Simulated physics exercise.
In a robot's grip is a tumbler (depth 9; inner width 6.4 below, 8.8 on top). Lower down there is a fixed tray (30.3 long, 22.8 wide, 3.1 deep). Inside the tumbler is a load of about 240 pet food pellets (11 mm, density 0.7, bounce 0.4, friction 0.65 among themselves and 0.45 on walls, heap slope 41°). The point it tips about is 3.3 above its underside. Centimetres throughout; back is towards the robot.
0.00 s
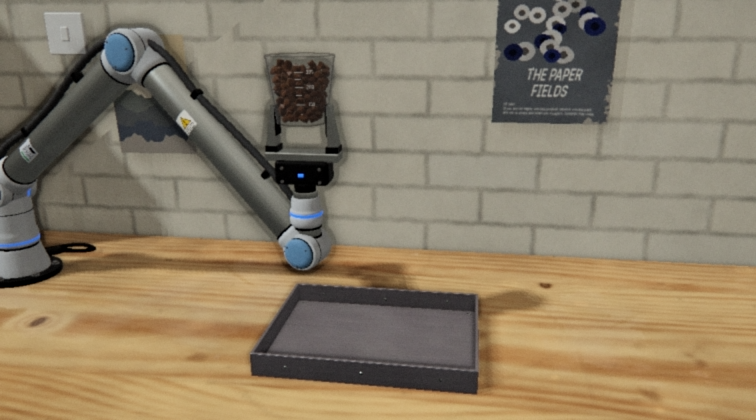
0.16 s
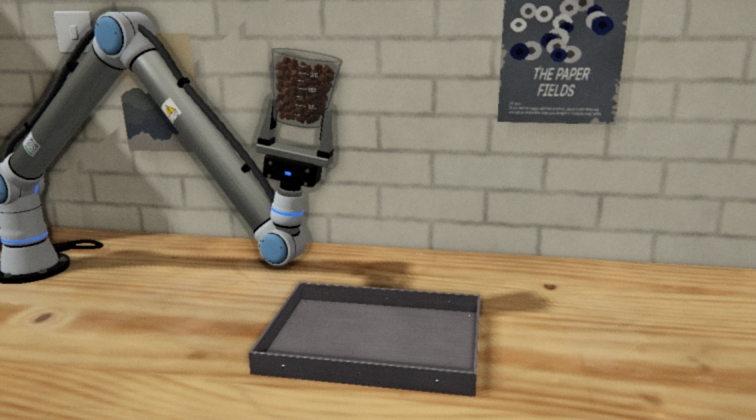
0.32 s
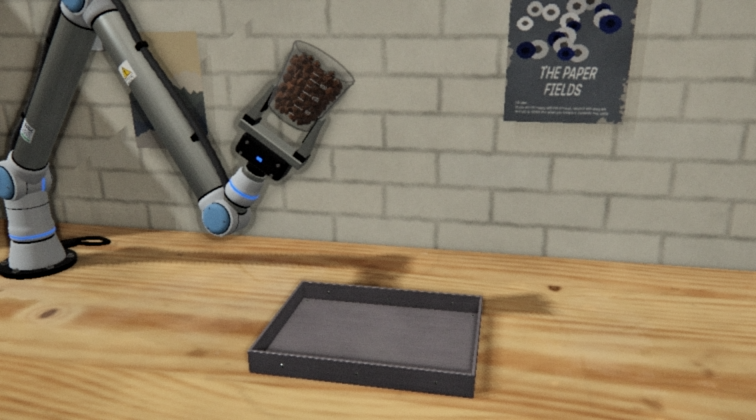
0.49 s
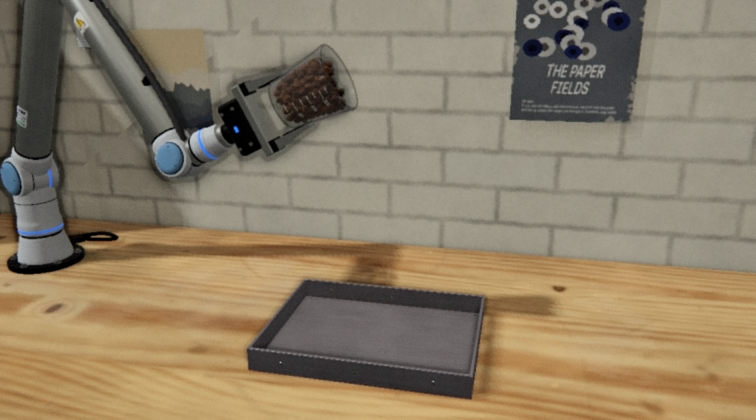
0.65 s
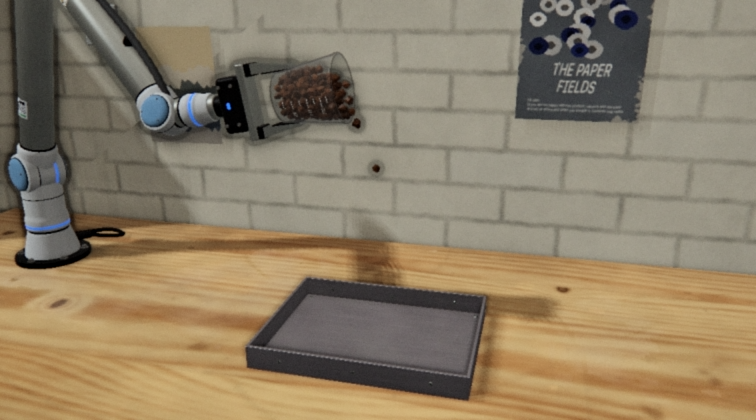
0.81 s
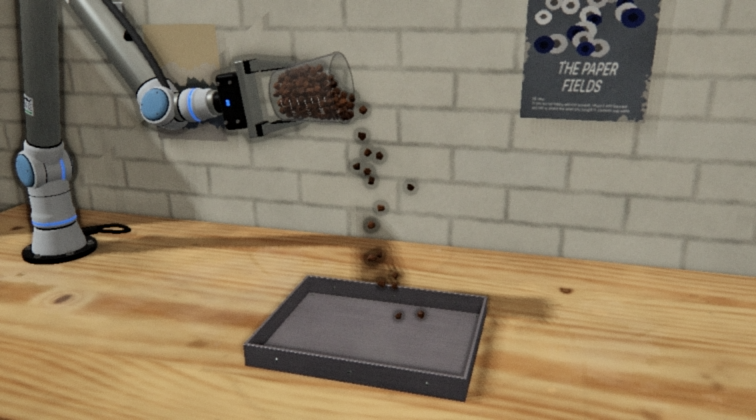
A robot arm tilting a clear tumbler of brown pellets to the right, the first pellets dropping into a dark tray below.
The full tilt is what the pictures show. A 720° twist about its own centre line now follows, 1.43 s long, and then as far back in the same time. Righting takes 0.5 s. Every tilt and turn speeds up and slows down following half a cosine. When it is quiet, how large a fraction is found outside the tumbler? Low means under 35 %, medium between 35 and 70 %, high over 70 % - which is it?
High.
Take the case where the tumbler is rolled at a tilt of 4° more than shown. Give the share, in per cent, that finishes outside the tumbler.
90 %.
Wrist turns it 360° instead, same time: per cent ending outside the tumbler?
That would come to close to 65 in a hundred.
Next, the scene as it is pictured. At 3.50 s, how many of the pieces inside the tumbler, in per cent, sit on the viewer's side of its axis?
Estimated share: About 75 %.
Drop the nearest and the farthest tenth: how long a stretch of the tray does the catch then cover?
I'd put it at around 14 cm.
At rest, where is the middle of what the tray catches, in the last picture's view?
Near pixel (411, 335).
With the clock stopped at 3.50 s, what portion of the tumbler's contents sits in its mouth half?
It comes to around 40 per cent, more or less.
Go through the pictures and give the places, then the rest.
The first frame shows tumbler middle at (301, 90), upright; upper third of the load around (298, 73), from x 275 to 325, top at y 65; 236 in the tumbler.
The second frame shows tumbler middle at (303, 90), tipped 10°; upper third of the load around (300, 73), from x 280 to 330, top at y 60.
The third frame shows tumbler middle at (307, 90), tipped 35°; upper third of the load around (306, 76), from x 280 to 340, top at y 55.
The fourth frame shows tumbler middle at (310, 92), tipped 63°; upper third of the load around (313, 78), from x 275 to 340, top at y 60.
The fifth frame shows tumbler middle at (311, 93), tipped 80°; upper third of the load around (308, 82), from x 280 to 375, top at y 70; 232 in the tumbler, 4 in flight or on a rim.
The sixth frame shows tumbler middle at (310, 92), tipped 82°; upper third of the load around (304, 83), from x 275 to 420, top at y 70; 220 in the tumbler, 2 in the tray, 14 in flight or on a rim.
After 2.15 s, tipped 82°, highest piece 39 above the table; 116 in the tumbler, 104 in the tray, 4 on the table or floor, 12 in flight or on a rim.
After 3.50 s, tipped 82°, highest piece 39 above the table; 167 in the tray, 57 in the tumbler, 6 on the table or floor, 6 in flight or on a rim.
After 4.37 s, upright, highest piece 41 above the table; 177 in the tray, 52 in the tumbler, 7 on the table or floor.
After 5.07 s, upright, highest piece 40 above the table; 177 in the tray, 52 in the tumbler, 7 on the table or floor.
At rest, 177 in the tray, 52 in the tumbler, 7 on the table or floor. That is 78 % outside the tumbler.
